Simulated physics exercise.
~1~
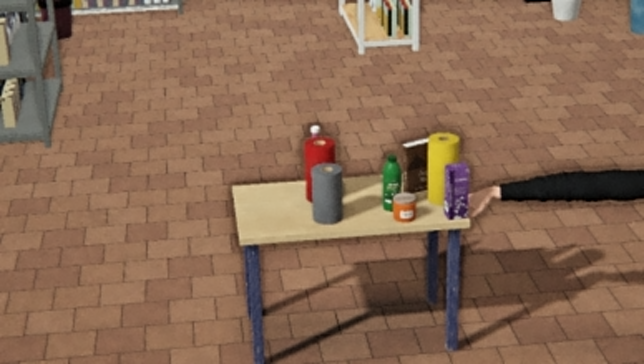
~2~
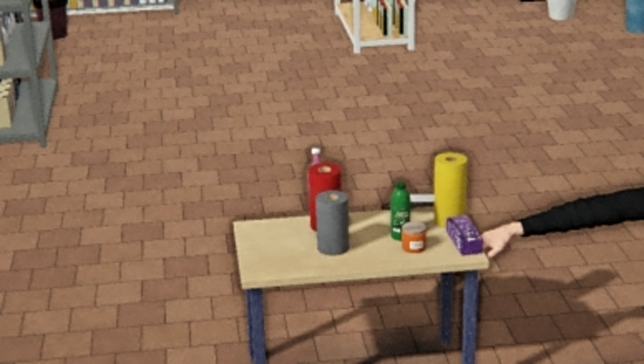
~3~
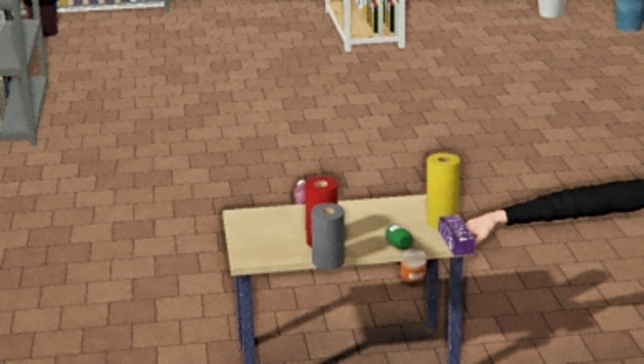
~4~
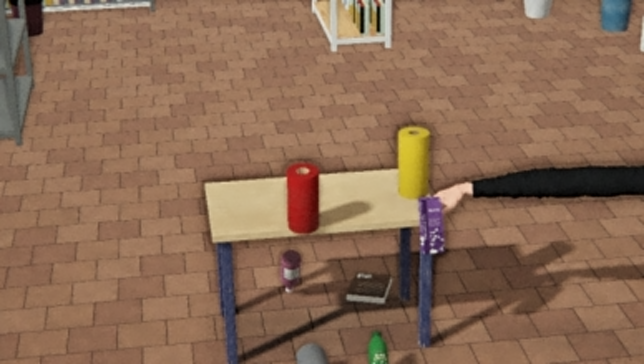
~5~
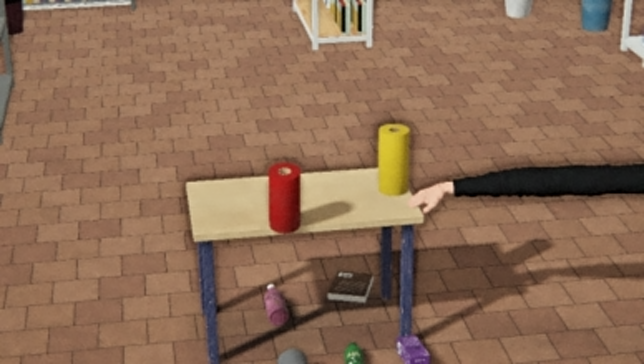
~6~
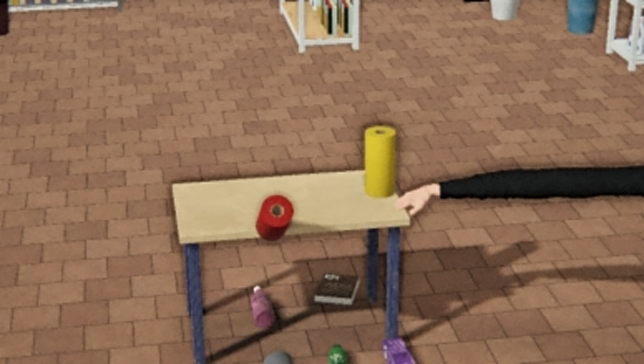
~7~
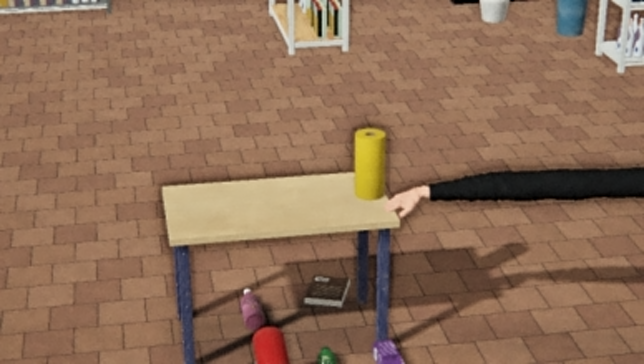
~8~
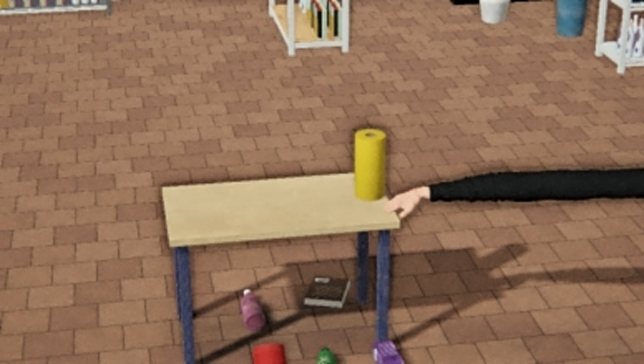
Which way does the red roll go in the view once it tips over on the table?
It moves down in the view, dropping off the near edge of the table to the floor.
